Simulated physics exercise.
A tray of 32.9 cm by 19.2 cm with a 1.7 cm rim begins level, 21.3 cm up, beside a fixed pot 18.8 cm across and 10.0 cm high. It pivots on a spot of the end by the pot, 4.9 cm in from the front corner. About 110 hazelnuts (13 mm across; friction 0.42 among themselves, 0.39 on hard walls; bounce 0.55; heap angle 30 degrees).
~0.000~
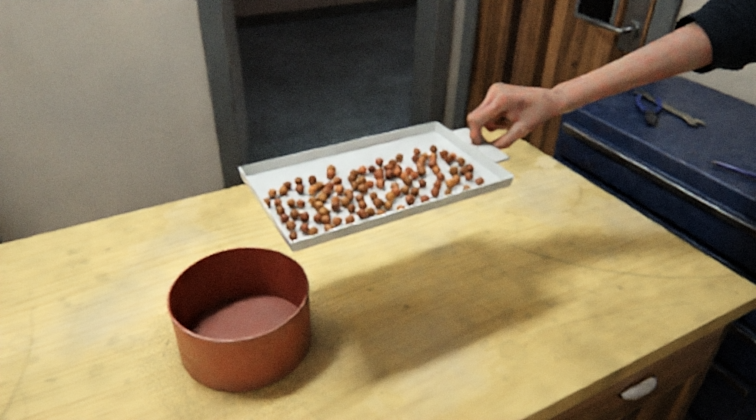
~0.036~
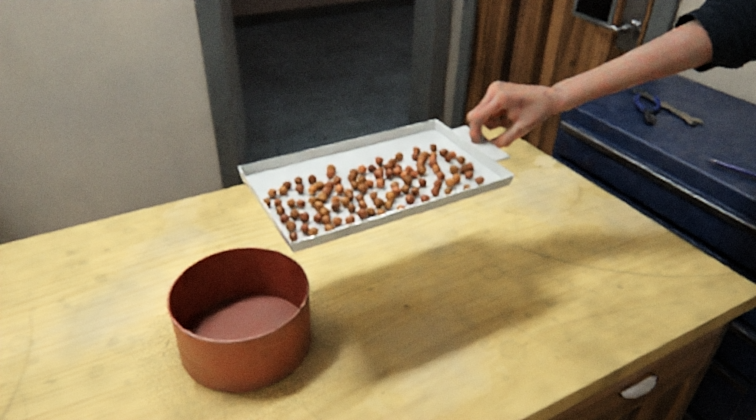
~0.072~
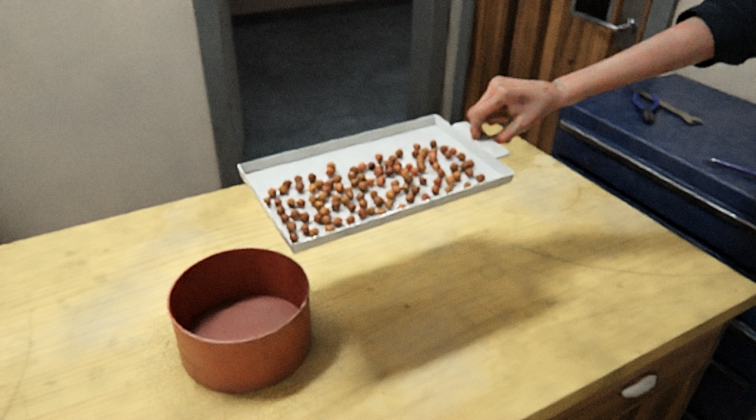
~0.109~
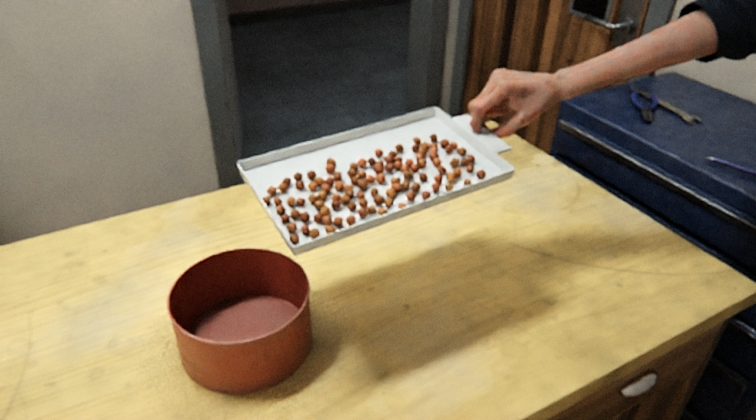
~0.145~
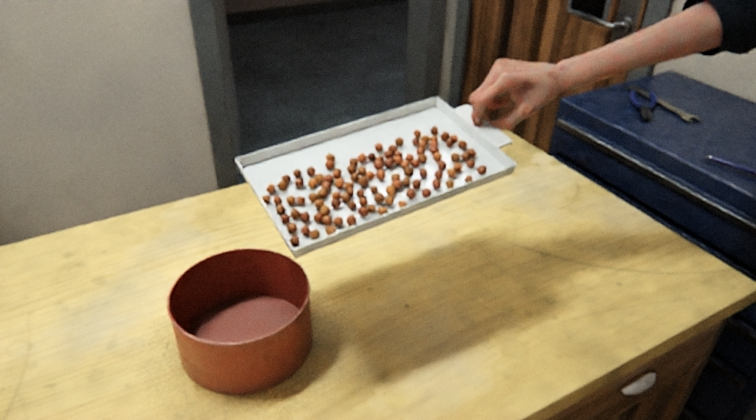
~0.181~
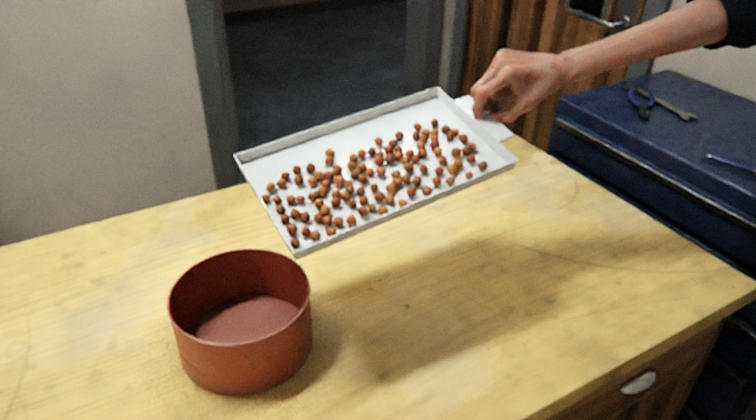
On a wooden worktop, a hand gradually tilts a white tray of hazelnuts toward a reddish pot.
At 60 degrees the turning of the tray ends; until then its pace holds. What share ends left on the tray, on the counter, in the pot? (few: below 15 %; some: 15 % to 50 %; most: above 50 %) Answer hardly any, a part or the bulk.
Left on the tray: The bulk; on the counter: Hardly any; in the pot: Hardly any.
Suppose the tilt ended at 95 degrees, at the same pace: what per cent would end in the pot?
It would be near 10 per cent.
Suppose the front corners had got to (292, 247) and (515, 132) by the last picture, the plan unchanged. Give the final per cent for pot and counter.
Pot 15, counter 15.
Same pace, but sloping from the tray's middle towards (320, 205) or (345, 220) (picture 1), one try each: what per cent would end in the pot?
About 5 and 0 per cent.
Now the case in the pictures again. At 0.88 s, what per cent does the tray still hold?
Roughly 100 per cent.
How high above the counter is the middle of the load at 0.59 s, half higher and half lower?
About 26 cm.
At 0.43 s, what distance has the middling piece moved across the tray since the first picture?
Some 4 cm.
After 0.43 s, tilt 37 degrees; the tray holds 100 %, the pot 0 %.
Then, at 0.59 s, tilt 53 degrees; the tray holds 100 %, the pot 0 %.
After 0.88 s, tilt 60 degrees; the tray holds 100 %, the pot 0 %.
By 1.6 s all is still; tray 100 %, counter 0 %, pot 0 %.
